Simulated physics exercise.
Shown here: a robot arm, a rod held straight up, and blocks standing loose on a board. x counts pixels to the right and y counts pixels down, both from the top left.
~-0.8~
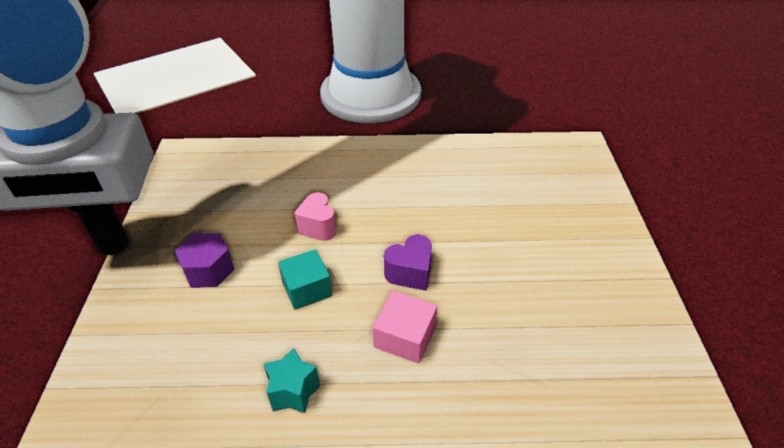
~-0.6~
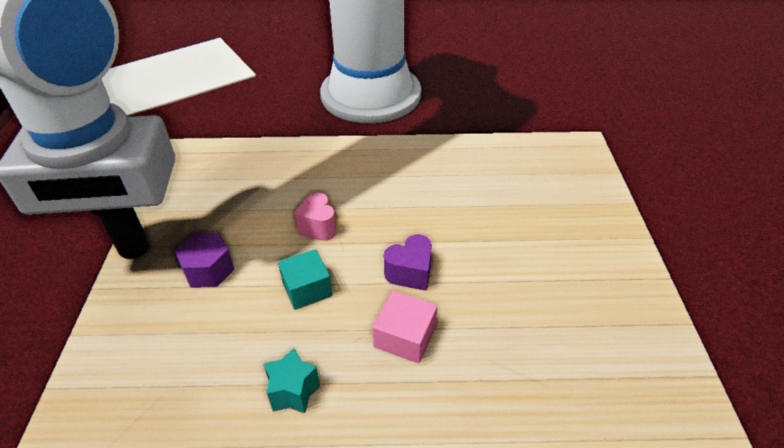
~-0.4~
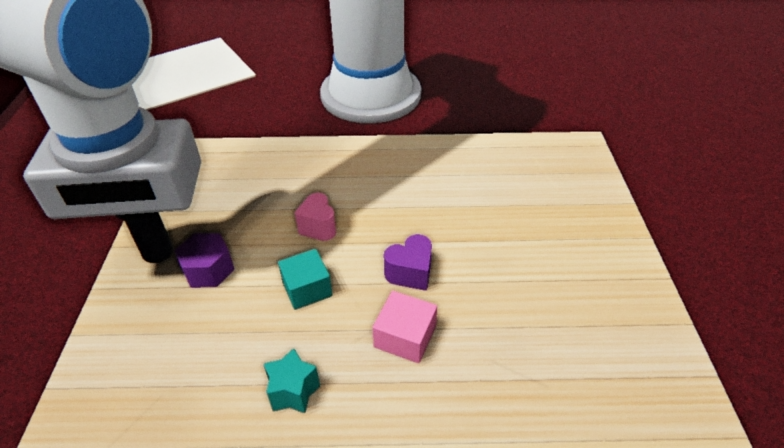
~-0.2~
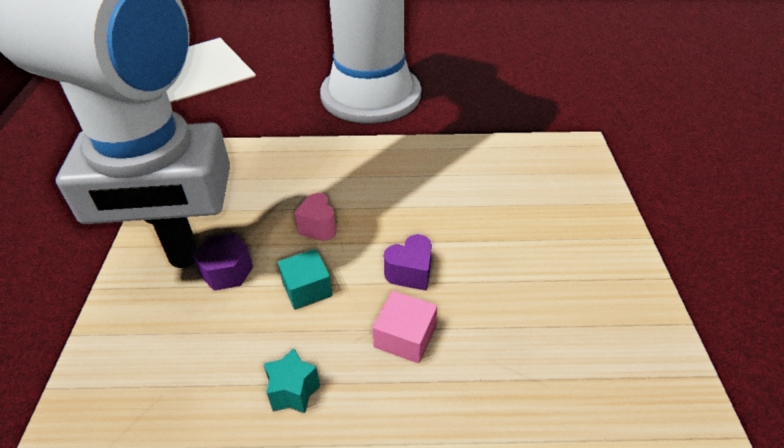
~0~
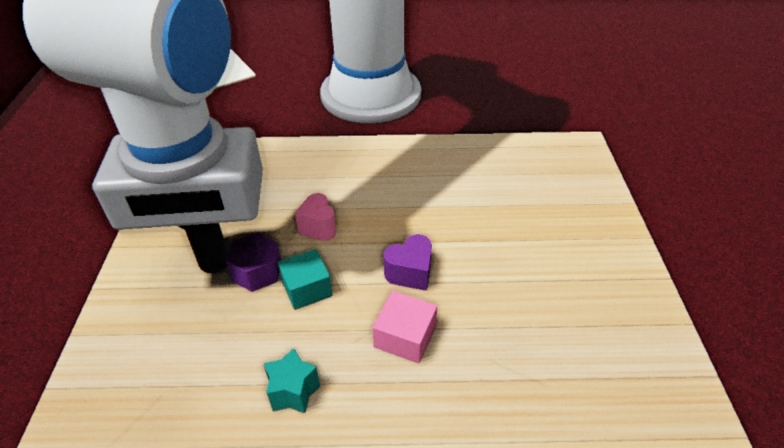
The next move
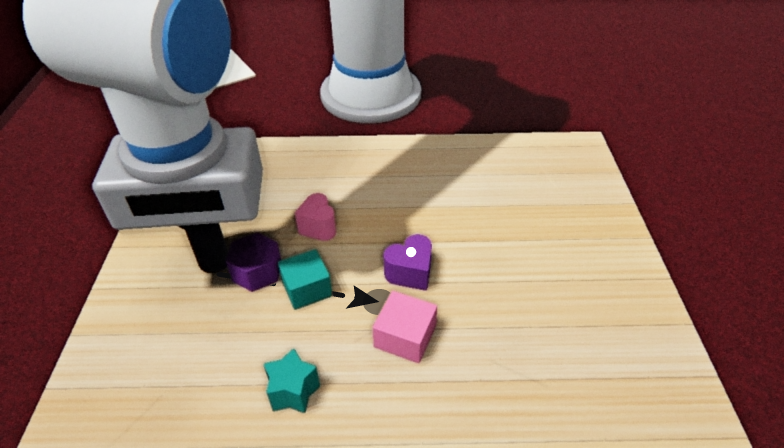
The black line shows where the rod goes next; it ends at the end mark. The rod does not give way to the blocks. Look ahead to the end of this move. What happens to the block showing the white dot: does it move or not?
It shifts.
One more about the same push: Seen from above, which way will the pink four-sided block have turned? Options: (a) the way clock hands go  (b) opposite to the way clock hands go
Correct choice: A.
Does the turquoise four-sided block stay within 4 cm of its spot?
It seems not.
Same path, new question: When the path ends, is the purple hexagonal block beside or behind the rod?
Short answer: Yes.
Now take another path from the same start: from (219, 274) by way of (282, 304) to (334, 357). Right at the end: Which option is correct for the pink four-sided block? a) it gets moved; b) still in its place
It's b.
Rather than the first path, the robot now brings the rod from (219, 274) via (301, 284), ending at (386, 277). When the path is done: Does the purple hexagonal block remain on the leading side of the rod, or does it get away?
Beside or behind.
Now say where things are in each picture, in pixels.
In the first picture, lower end of the rod (114, 246), tops of blocks, purple hexagonal block (201, 249), turquoise four-sided block (303, 268), pink four-sided block (405, 316), purple heart block (411, 252).
In the second picture, rod (135, 250), blocks as before.
In the third picture, rod (158, 254), blocks as before.
In the fourth picture, rod (185, 258), purple hexagonal block (220, 251).
In the fifth picture, rod (215, 263), purple hexagonal block (252, 251), turquoise four-sided block (303, 268), pink four-sided block (405, 316), purple heart block (411, 252).
The drawn path runs in a line from (219, 274) to (379, 302); the dot is on the purple heart block.
What follows on the original path. One third of the way, rod (269, 273); purple hexagonal block (302, 245), turned 35° anticlockwise; turquoise four-sided block (331, 269), turned 60° clockwise.
Two thirds of the way, rod (323, 282); purple hexagonal block (320, 240), turned 75° anticlockwise; turquoise four-sided block (366, 273), turned 75° clockwise.
At the end, rod (379, 291); purple hexagonal block (320, 240), turned 75° anticlockwise; turquoise four-sided block (424, 276), turned 65° clockwise; pink four-sided block (424, 322), turned 50° clockwise; purple heart block (443, 243), turned 35° anticlockwise.
